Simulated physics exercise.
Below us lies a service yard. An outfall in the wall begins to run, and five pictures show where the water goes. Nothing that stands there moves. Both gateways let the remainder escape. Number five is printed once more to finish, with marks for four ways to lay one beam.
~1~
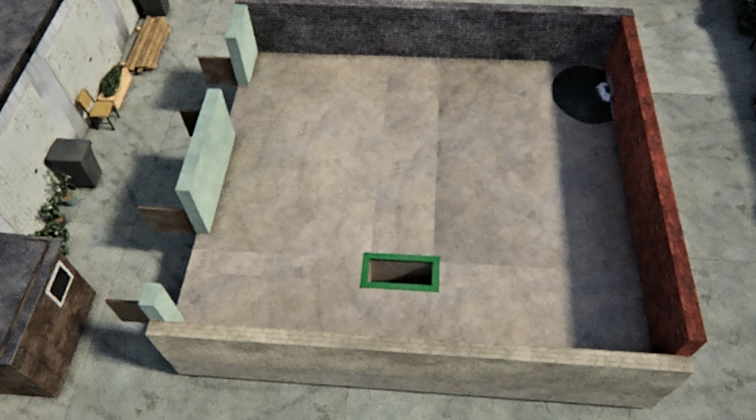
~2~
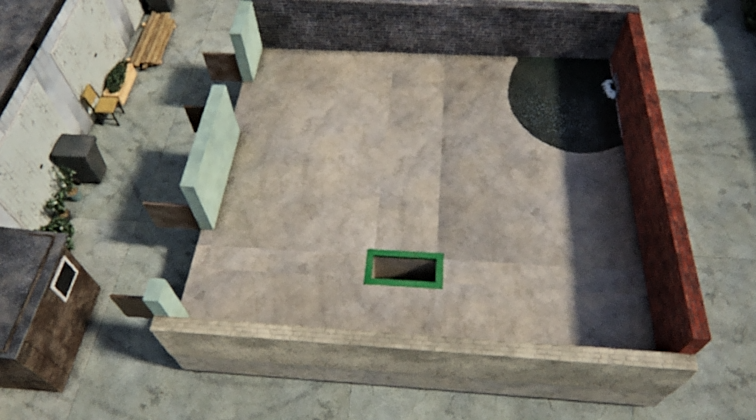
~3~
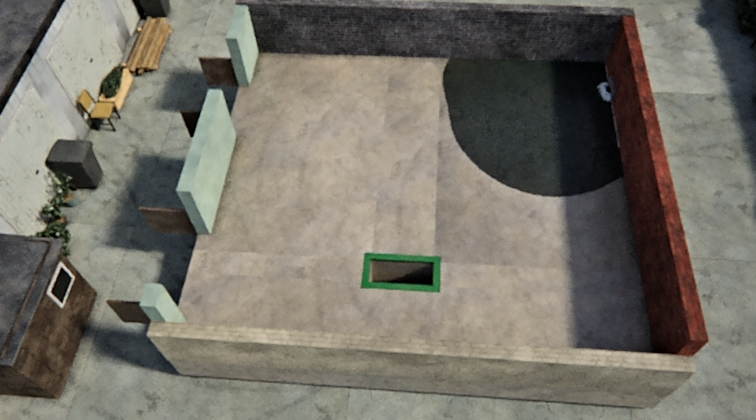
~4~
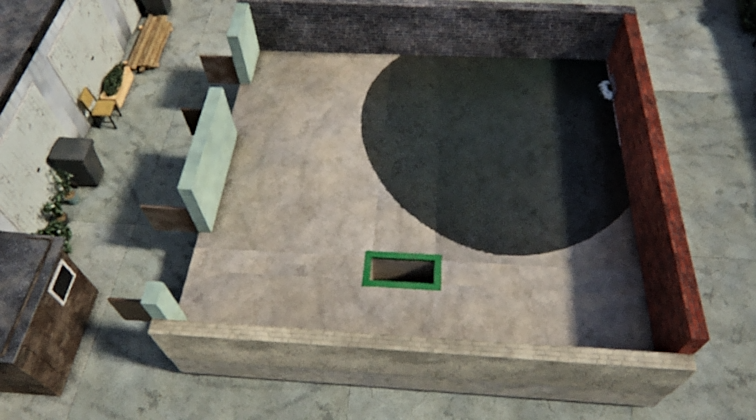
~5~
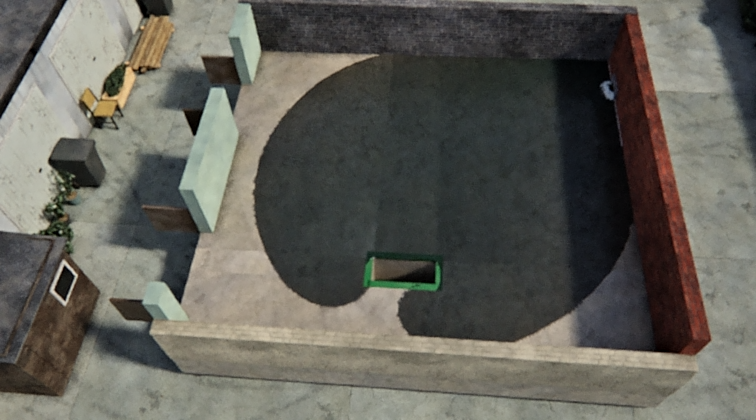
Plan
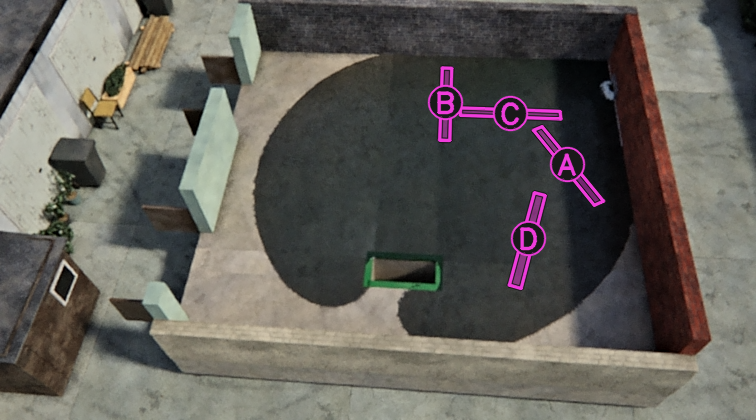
In a walled service yard, a dark patch of water spread from an outfall near the far right corner across much of the ground, reaching the green drain, where some ran in.
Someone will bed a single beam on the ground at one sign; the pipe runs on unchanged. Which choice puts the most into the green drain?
B.
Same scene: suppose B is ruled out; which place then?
The answer is D.
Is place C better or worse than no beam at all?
It is worse.
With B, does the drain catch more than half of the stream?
No, it does not.
In magenta, A from (537, 128) to (598, 203); B from (444, 140) to (447, 68); C from (460, 111) to (560, 115); D from (515, 286) to (539, 194).
With A, about 19 % of the stream goes into the green drain, about 81 % out by the gates.
With B, about 36 % of the stream goes into the green drain, about 63 % out by the gates.
With C, about 16 % of the stream goes into the green drain, about 83 % out by the gates.
With D, about 25 % of the stream goes into the green drain, about 75 % out by the gates.
